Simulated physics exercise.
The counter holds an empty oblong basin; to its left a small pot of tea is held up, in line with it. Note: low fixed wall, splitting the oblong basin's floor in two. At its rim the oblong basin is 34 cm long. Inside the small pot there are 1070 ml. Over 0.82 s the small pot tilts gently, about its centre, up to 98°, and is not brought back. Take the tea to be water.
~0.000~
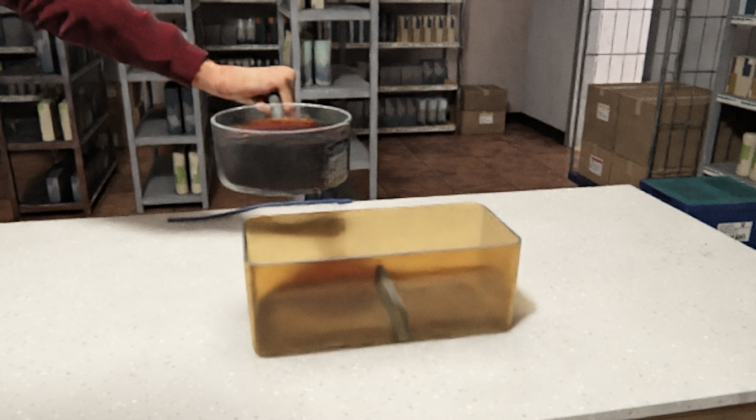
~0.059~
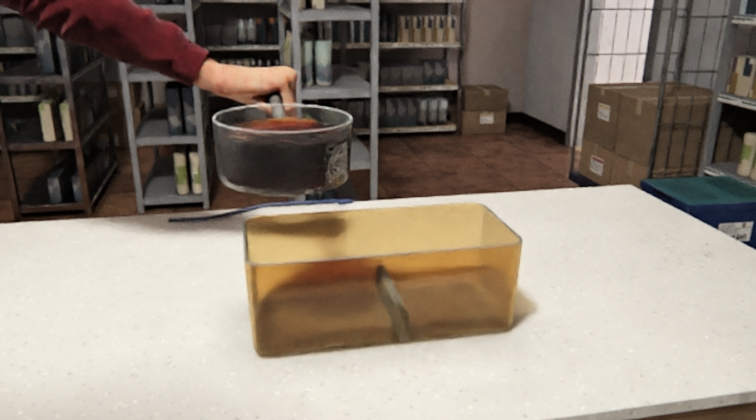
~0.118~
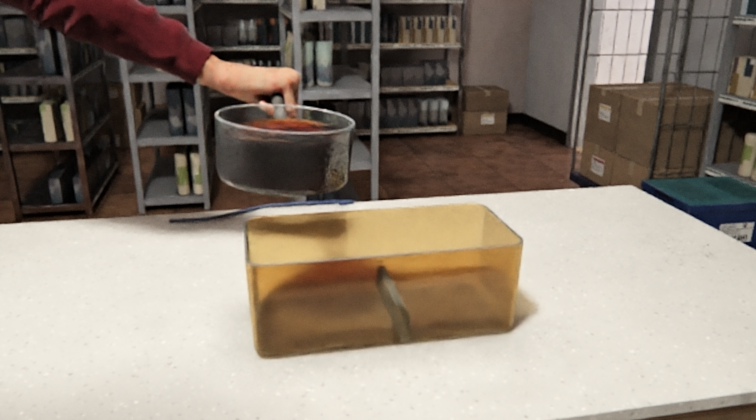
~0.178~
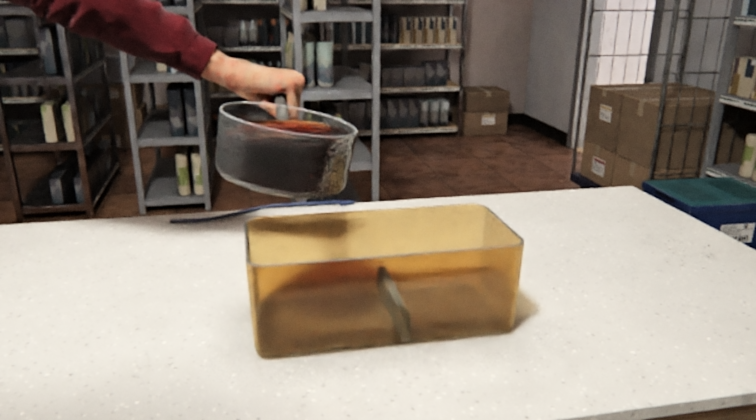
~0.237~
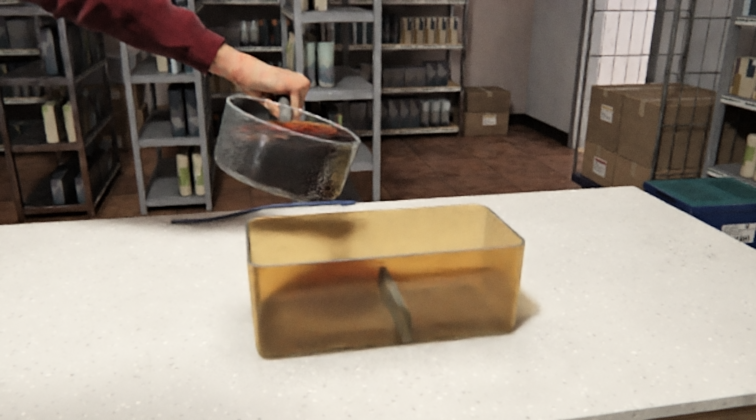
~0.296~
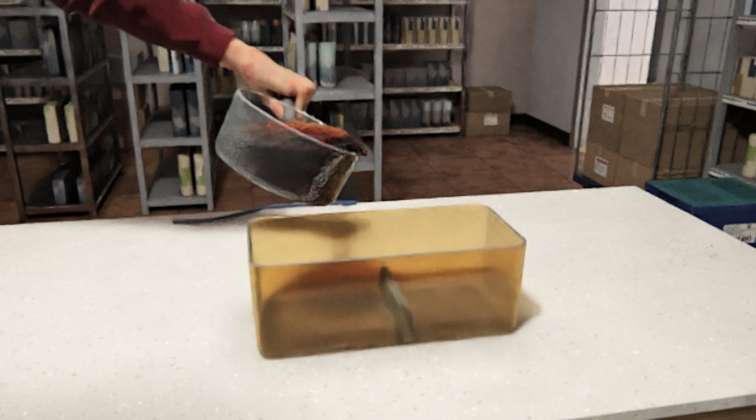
Above a white counter, a hand gradually tilts a small clear pot rightward beside an amber basin.
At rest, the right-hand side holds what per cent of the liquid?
It holds some 48 in every hundred.
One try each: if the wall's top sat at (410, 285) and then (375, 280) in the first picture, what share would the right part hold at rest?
The first try gives 20 percent and the second 65 percent.
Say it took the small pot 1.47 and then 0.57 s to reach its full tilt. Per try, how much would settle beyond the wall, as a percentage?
Try 1: Approx. 60 %; try 2: Approx. 40 %.
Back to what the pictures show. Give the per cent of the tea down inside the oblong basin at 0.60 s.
Near 34 in a hundred.
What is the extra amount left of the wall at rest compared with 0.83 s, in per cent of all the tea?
Roughly 16 per cent.
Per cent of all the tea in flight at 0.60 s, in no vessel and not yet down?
About 32 per cent.
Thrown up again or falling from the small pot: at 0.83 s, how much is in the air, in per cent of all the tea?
Around 5 percent of the liquid.
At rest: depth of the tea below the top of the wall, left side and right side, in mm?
18 mm left, 14 mm right.
After 0.60 s the tilt is 82° and 33 per cent is still to pour, 8 is left of the wall and 26 right of it.
After 0.83 s the tilt is 98° and 8 per cent is still to pour, 36 is left of the wall and 51 right of it.
After 1.06 s the tilt is 98° and 1 per cent is still to pour, 48 is left of the wall and 49 right of it.
After 1.32 s the tilt is 98° and 0 per cent is still to pour, 51 is left of the wall and 48 right of it.
In the end 51 per cent lies left of the wall, 48 right of it and 1 outside.
